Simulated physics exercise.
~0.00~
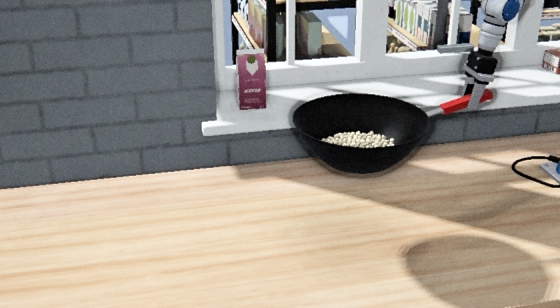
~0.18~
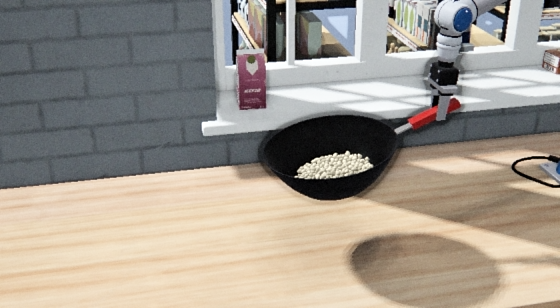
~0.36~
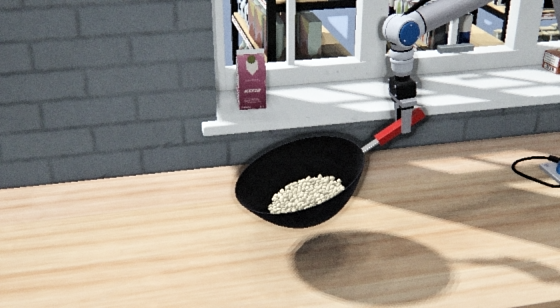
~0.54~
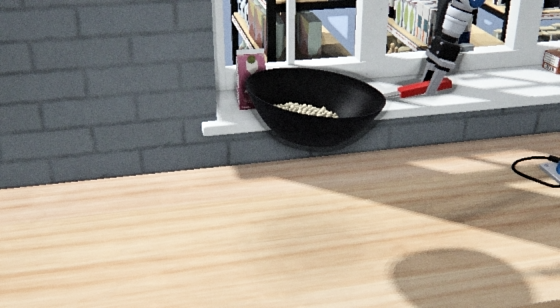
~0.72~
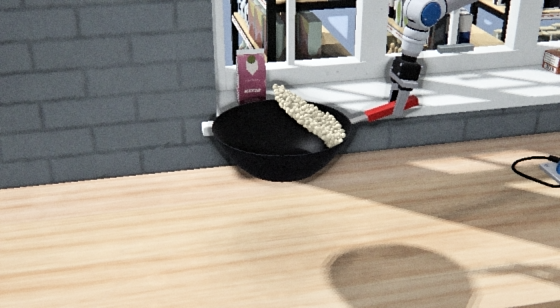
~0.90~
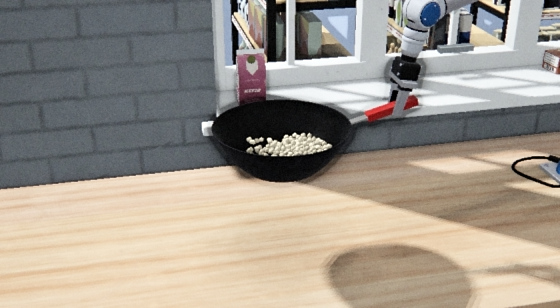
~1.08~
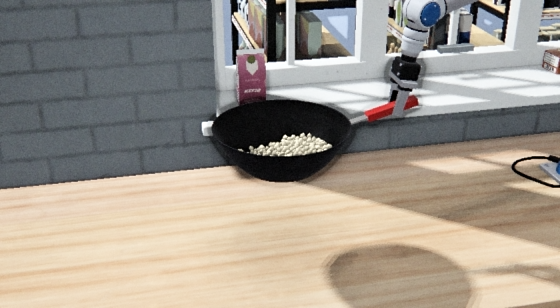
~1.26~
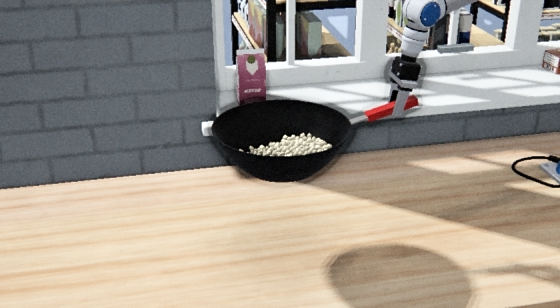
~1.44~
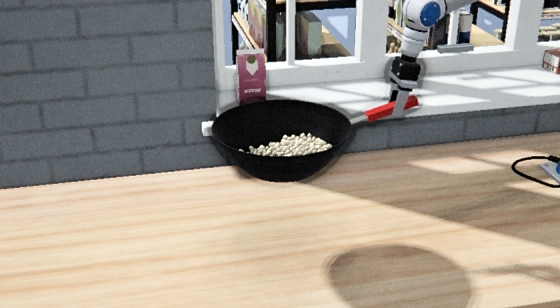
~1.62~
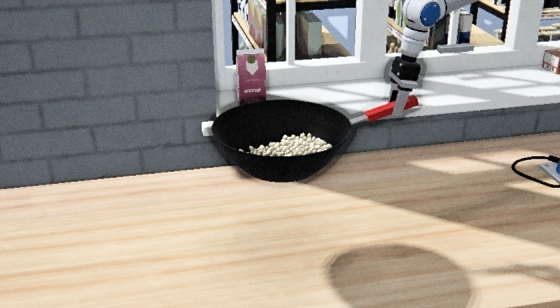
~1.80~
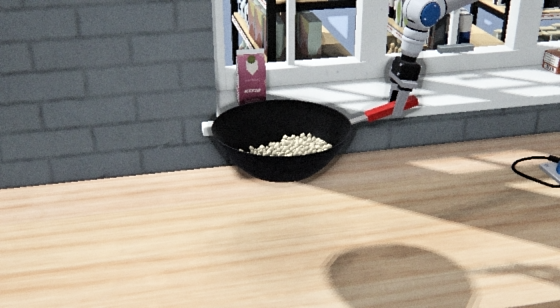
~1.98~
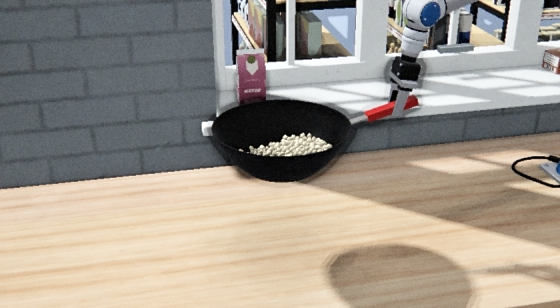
At the start, a robot arm holds a black wok by its red handle above a wooden table, with a heap of pale dried beans inside. The arm swings the wok left and down toward the viewer, tipping it so that the beans gather near its lower edge. It then sweeps the wok back up toward the window ledge. As the wok drops again, the beans rise in a slanting band above its right side. They fall back into the wok and spread across the bottom. Finally, the arm holds still, with the beans resting inside and none visible on the table.
